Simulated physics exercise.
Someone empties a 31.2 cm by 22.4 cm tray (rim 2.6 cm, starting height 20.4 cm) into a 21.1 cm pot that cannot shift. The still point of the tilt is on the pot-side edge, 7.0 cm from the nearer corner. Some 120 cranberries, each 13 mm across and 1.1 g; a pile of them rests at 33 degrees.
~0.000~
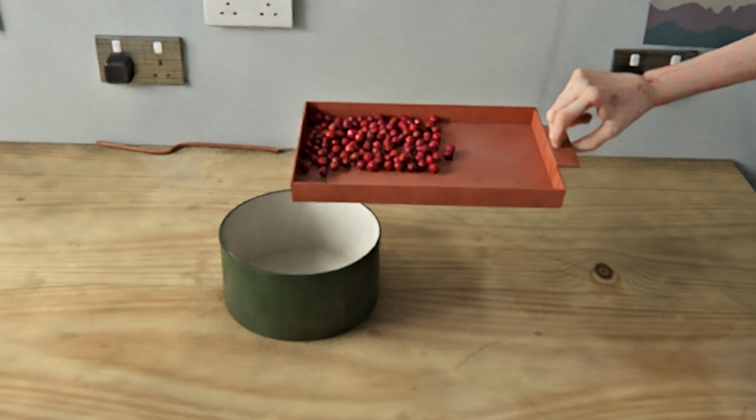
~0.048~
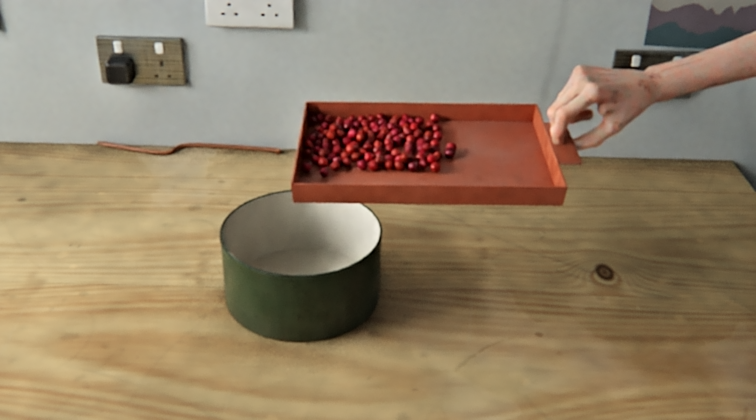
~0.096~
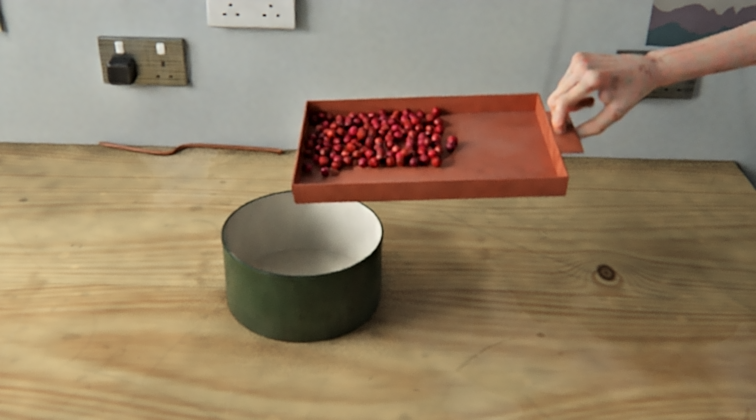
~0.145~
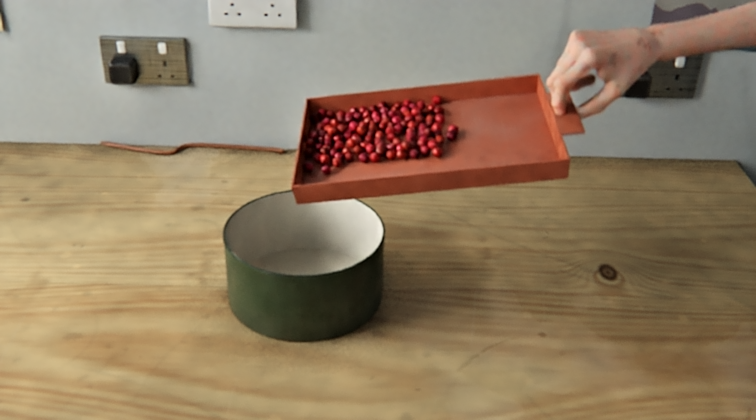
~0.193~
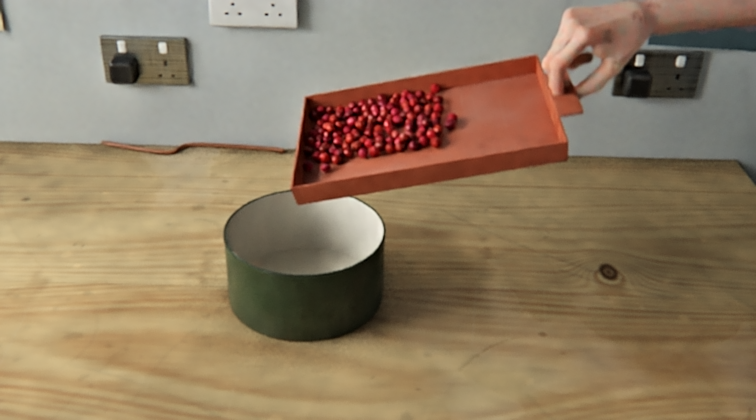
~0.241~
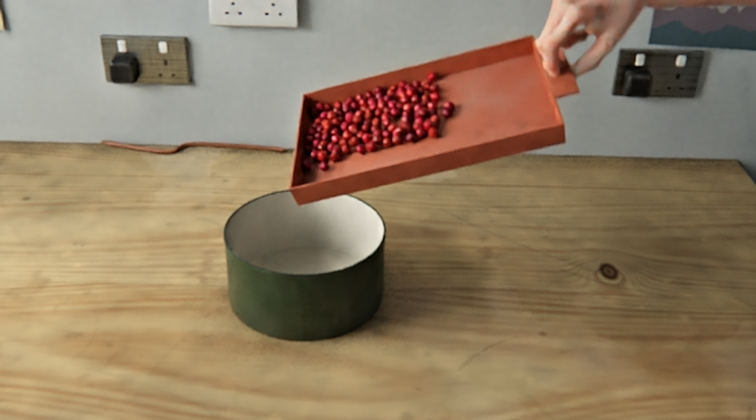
A hand lifts the right end of a red tray of cranberries above a green pot.
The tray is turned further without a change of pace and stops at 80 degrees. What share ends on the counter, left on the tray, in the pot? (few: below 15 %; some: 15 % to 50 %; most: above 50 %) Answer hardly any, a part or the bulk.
Counter hardly any, tray the bulk, pot hardly any.
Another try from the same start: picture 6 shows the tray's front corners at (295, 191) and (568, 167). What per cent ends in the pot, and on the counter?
Pot 0, counter 0.
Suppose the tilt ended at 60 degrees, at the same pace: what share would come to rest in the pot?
Then about 0 per cent.
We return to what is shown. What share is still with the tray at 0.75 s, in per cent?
About 100 per cent.
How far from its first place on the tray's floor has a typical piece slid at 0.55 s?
About 3 cm.
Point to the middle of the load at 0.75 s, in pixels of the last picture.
Around (308, 120).
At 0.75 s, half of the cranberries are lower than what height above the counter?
Some 26 cm.
Then, at 0.55 s, tilt 49 degrees; the tray holds 100 %, the pot 0 %.
Then, at 0.75 s, tilt 68 degrees; the tray holds 100 %, the pot 0 %.
Then, at 1.08 s, tilt 80 degrees; the tray holds 100 %, the pot 0 %.
At rest (1.9 s), counter 0 %, tray 95 %, pot 0 %.
